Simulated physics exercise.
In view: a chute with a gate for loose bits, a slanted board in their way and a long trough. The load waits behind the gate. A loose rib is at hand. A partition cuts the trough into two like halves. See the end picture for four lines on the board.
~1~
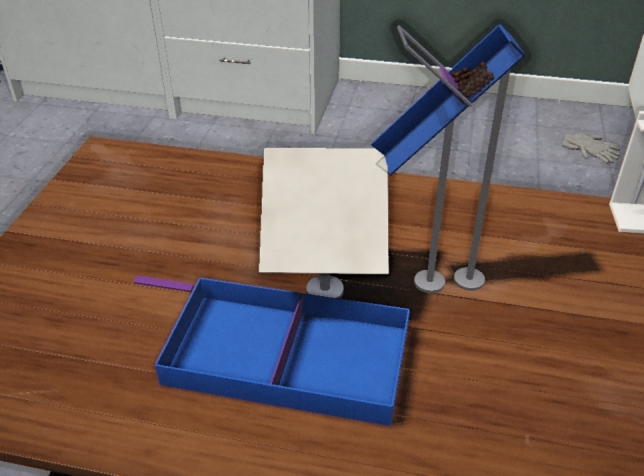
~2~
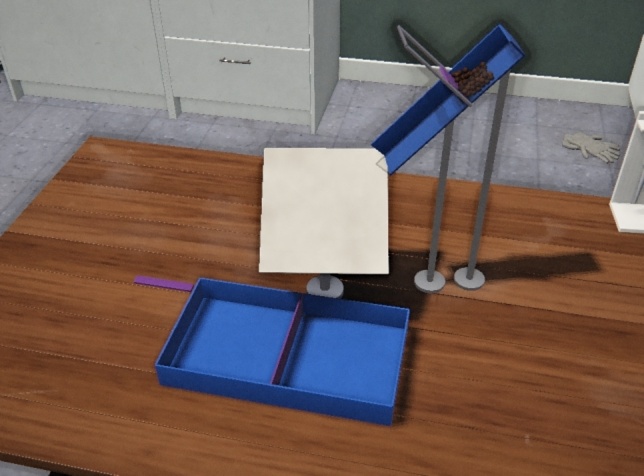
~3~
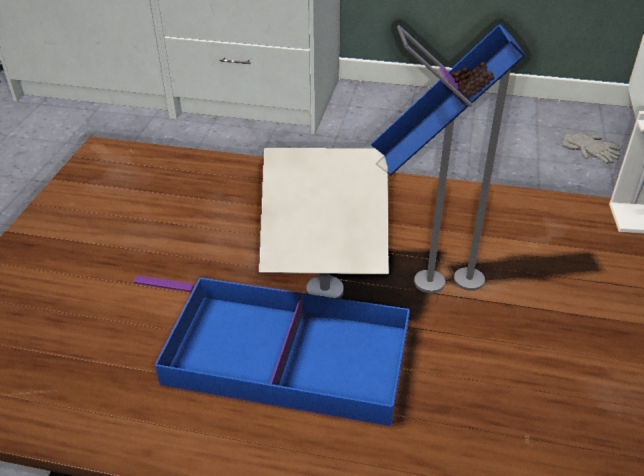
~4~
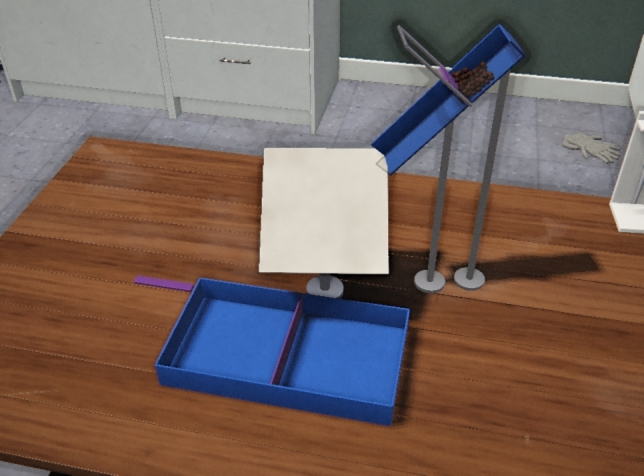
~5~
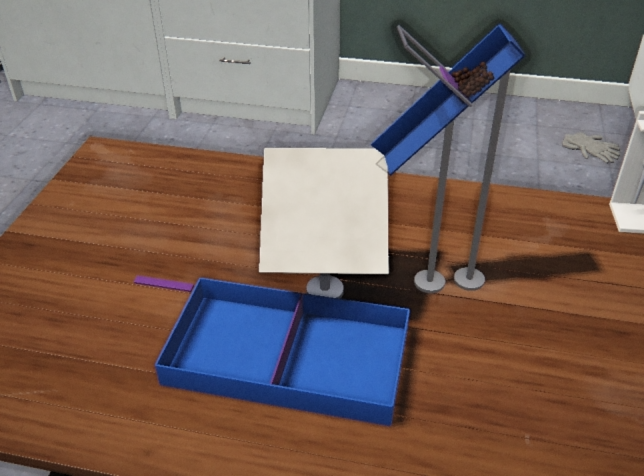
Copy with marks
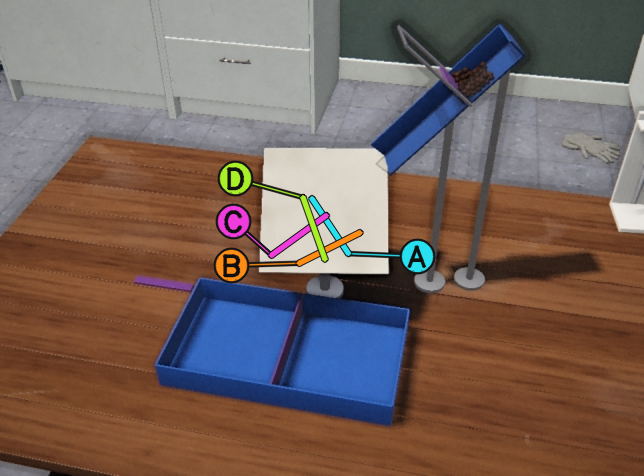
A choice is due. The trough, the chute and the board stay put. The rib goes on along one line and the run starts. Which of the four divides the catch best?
C.
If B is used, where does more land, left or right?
The left half.
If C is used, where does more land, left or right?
More lands on the right.
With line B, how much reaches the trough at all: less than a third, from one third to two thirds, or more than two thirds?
More than two thirds.
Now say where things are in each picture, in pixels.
In the first frame, load behind the gate near (472, 78), allspice berries; lip of the chute near (387, 166), sloping fairly steeply.
In the second frame, middle of the board near (325, 209), tilted fairly steeply; middle of its low edge near (324, 273); of its high edge near (326, 148).
In the third frame, front corners of the trough near (156, 365) and (392, 406); front end of its middle wall near (270, 385); gate still shut near (447, 77).
In the fourth frame, middle of the load near (472, 78); lip near (387, 166).
In the fifth frame, middle of the load near (472, 78); lip near (387, 166).
On the marked copy, line A from (311, 198) to (348, 253); line B from (360, 232) to (299, 263); line C from (326, 215) to (271, 255); line D from (303, 197) to (324, 259).
For line A, of what is caught, a small share in the left half, all but a few in the right.
For line B, of what is caught, all but a few in the left half, only a few in the right.
For line C, of what is caught, close to a third in the left half, close to two thirds in the right.
For line D, of what is caught, a small share in the left half, all but a few in the right.
